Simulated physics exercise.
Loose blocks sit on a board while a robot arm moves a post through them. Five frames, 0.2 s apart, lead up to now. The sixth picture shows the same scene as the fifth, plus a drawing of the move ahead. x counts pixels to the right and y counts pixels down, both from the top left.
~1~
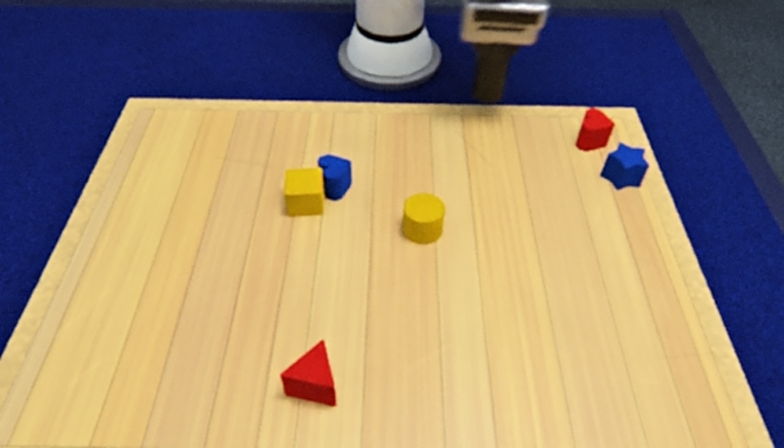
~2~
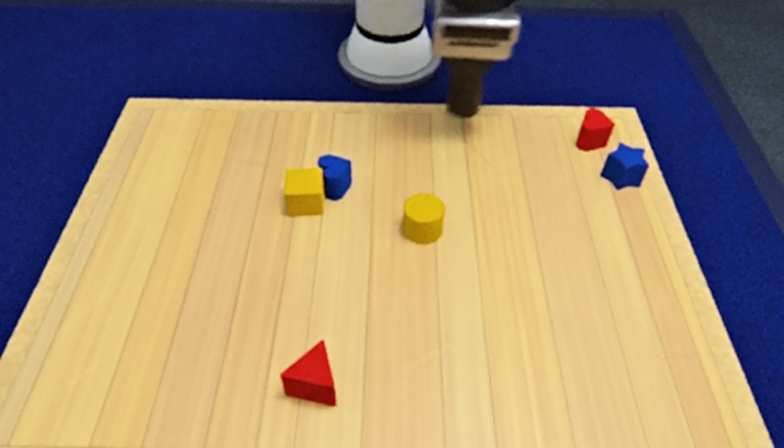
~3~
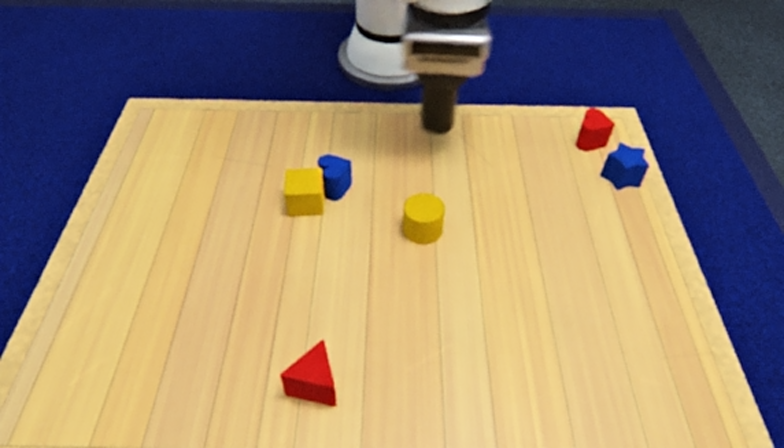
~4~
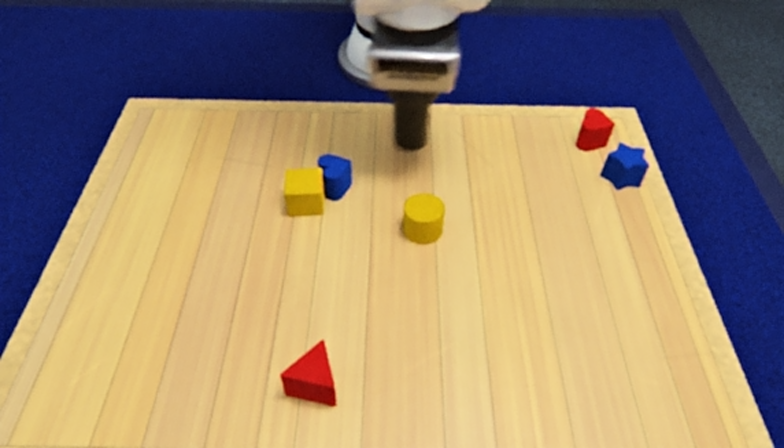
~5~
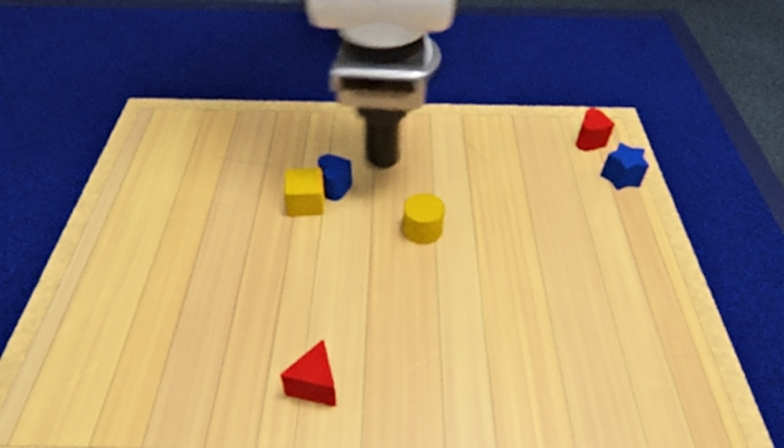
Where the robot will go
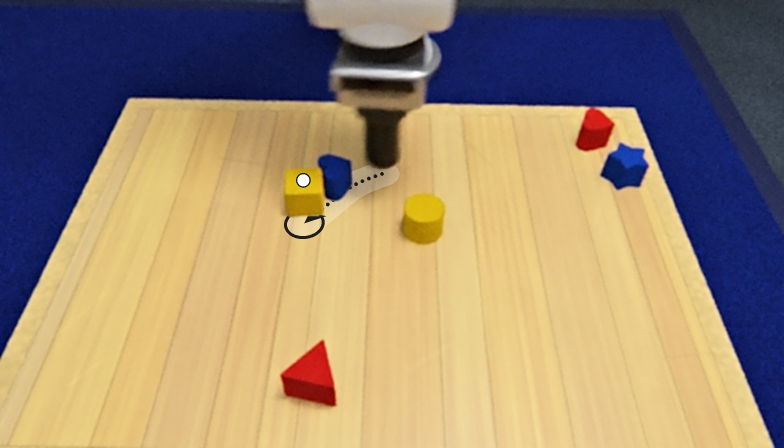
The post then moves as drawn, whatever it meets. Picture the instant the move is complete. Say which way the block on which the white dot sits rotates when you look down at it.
Answer: Against the clock.
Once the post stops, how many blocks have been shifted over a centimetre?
I reckon the push displaces two of the blocks by more than 1 cm.
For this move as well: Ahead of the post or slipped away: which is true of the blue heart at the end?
My answer is that the blue heart has slipped off.
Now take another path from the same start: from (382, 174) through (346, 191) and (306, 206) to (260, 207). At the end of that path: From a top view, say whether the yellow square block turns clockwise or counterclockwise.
Viewed from above, counterclockwise.
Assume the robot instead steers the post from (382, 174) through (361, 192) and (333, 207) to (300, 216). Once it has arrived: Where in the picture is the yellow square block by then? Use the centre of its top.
Pixel (264, 180).
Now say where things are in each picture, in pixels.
Post tip at (488, 94); block tops, yellow square block at (303, 180); blue heart at (334, 165); yellow disc at (425, 207), in the first picture.
Post at (463, 109); blocks unchanged, in the second picture.
Post at (437, 124); blocks unchanged, in the third picture.
Post at (410, 141); blocks unchanged, in the fourth picture.
Post at (382, 158); yellow square block at (303, 180); blue heart at (334, 165); yellow disc at (425, 207), in the fifth picture.
Path on the board, from (382, 174) through (341, 194) to (304, 223); the dot is on the yellow square block.
On the path given first. One third of the way, post at (352, 170); yellow square block at (286, 186), turned 15° anticlockwise; blue heart at (315, 169), turned 15° clockwise.
Two thirds of the way, post at (327, 187); yellow square block at (263, 188), turned 55° anticlockwise; blue heart at (297, 173), turned 85° clockwise.
At the end, post at (302, 207); yellow square block at (262, 188), turned 55° anticlockwise; blue heart at (293, 173), turned 105° clockwise; yellow disc in place.
